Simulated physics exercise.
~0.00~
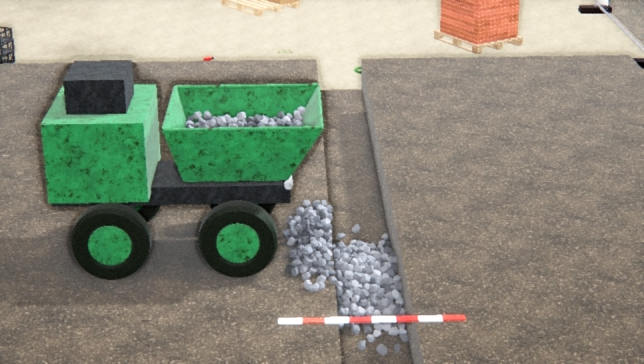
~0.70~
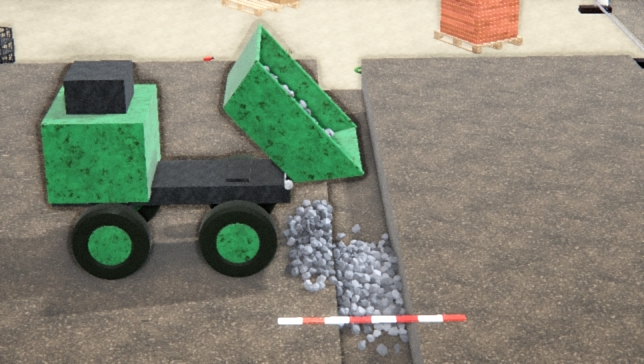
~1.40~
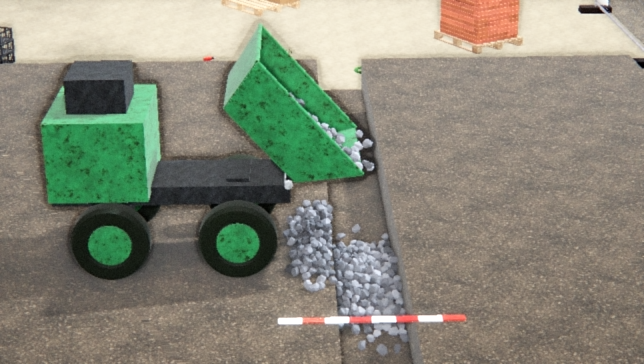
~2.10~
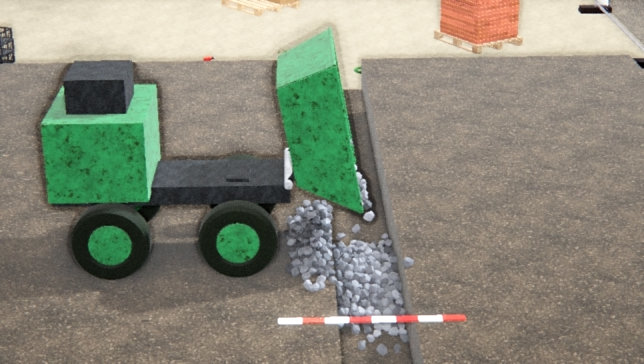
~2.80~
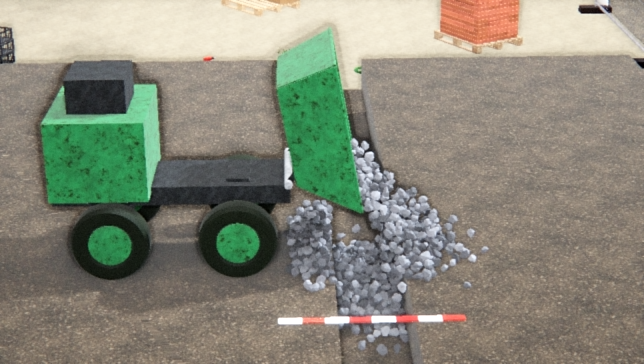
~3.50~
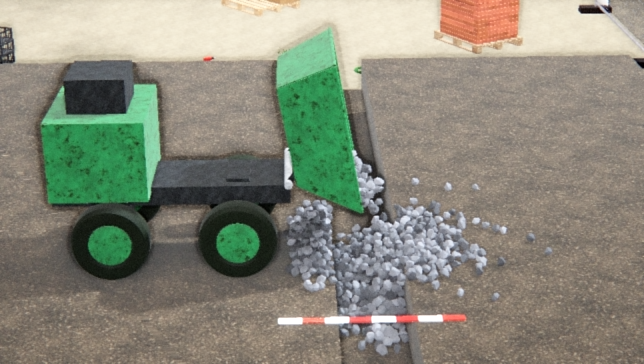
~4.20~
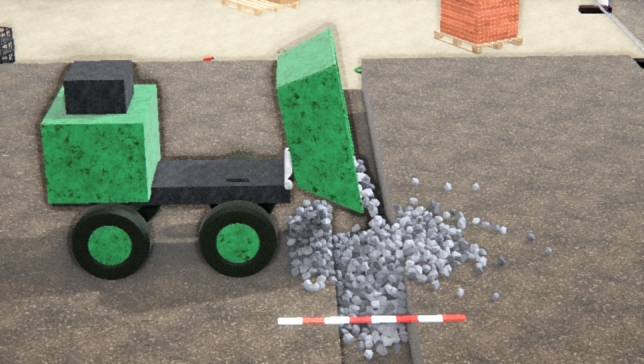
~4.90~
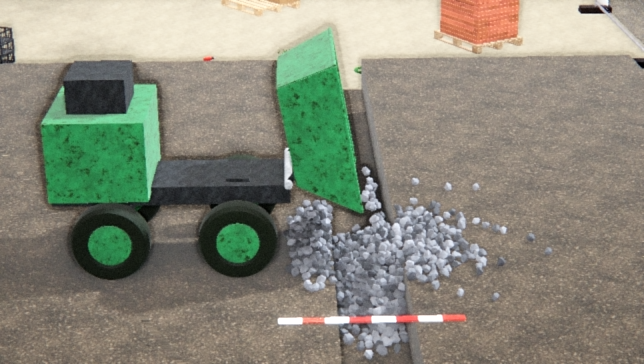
The footage shows a green dumper raising its stone-filled skip in stages until it stands steeply tipped, pouring grey stones onto an earlier heap at a trench; they pile up in the trench and scatter across the ground to the right, the skip staying raised.
